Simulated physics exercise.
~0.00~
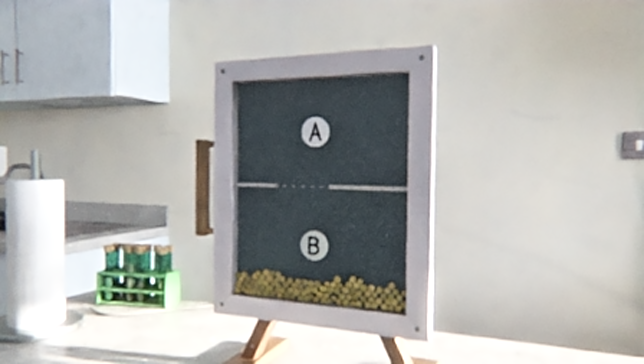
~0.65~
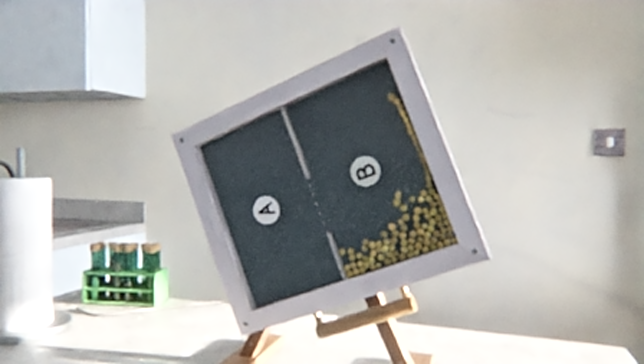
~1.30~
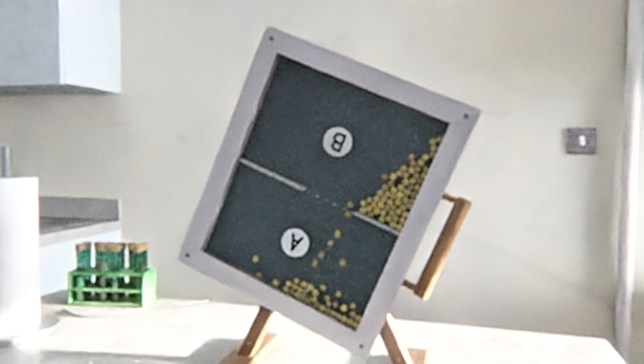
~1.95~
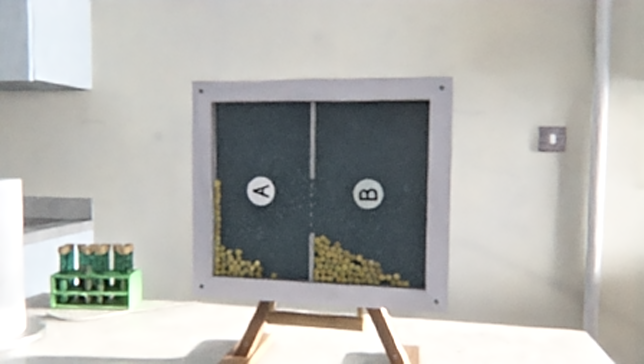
To begin with, a pale-framed case with a dark back stands upright on a wooden stand, its yellowish chickpeas lying along the bottom of chamber B, beneath empty chamber A. The case turns anticlockwise, carrying A to the left and B to the right, and the chickpeas slide and tumble into B's lower corner. It keeps turning until B is nearly on top, and some chickpeas spill through the gap in the divider into A. Then it swings back clockwise and ends up on its side, with chickpeas heaped in A's lower left corner and a larger pile in B sloping down from the divider.
